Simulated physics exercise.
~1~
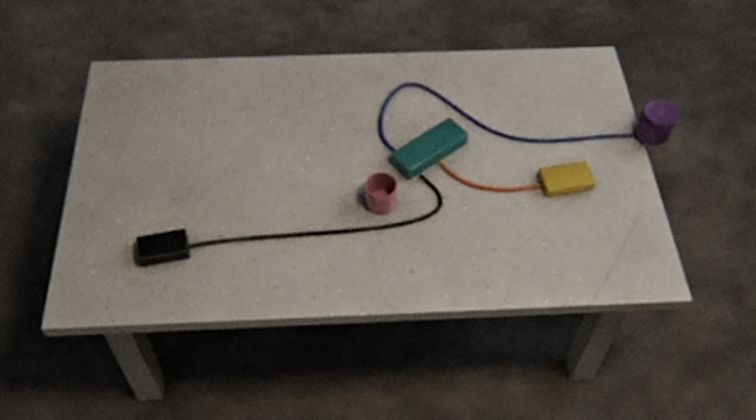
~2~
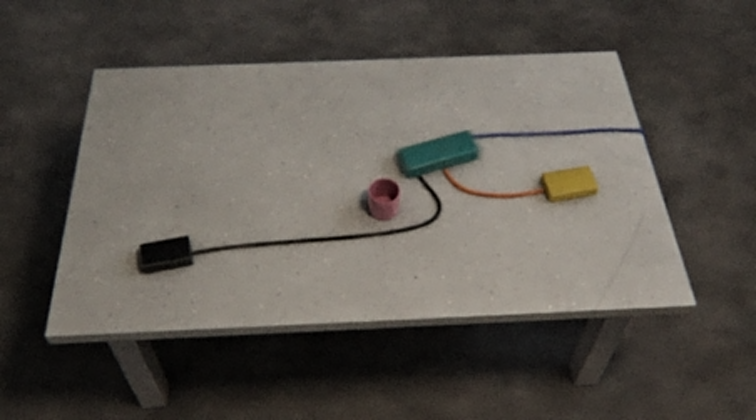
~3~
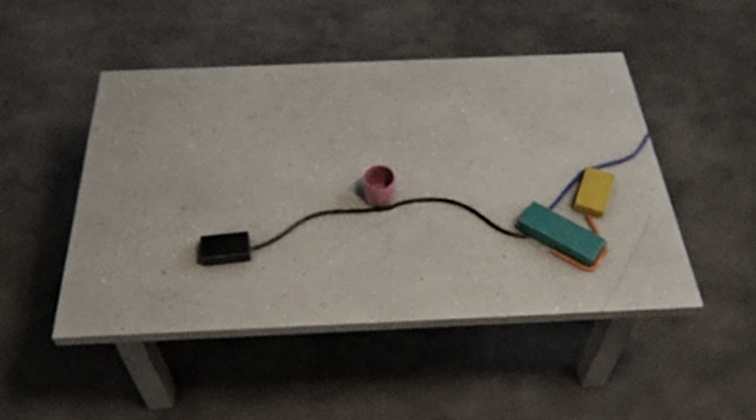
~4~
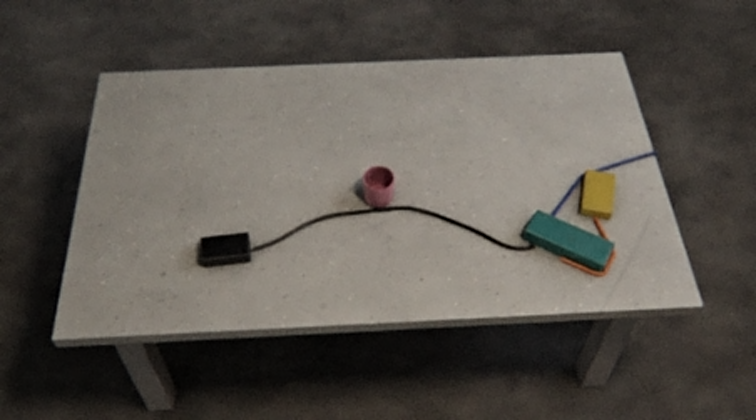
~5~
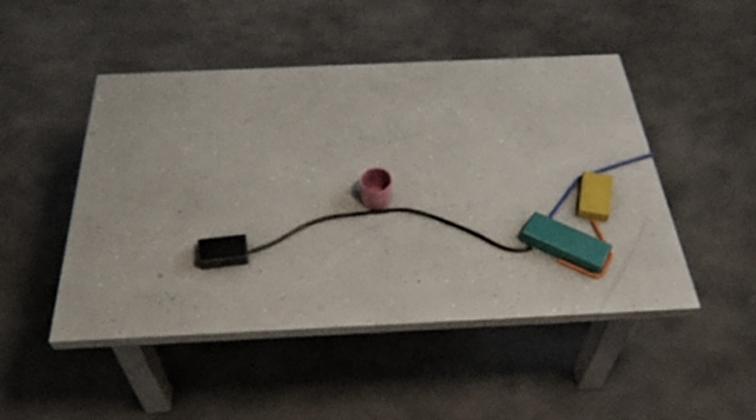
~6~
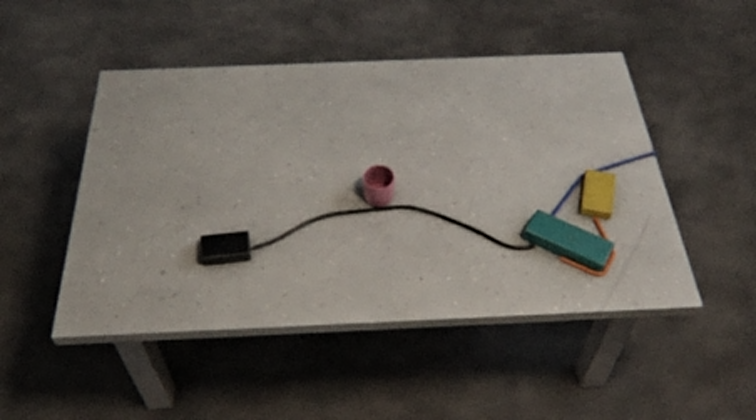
On a pale table, a purple cylinder dropping off the right edge, its blue cable dragging the teal strip and black box rightward.
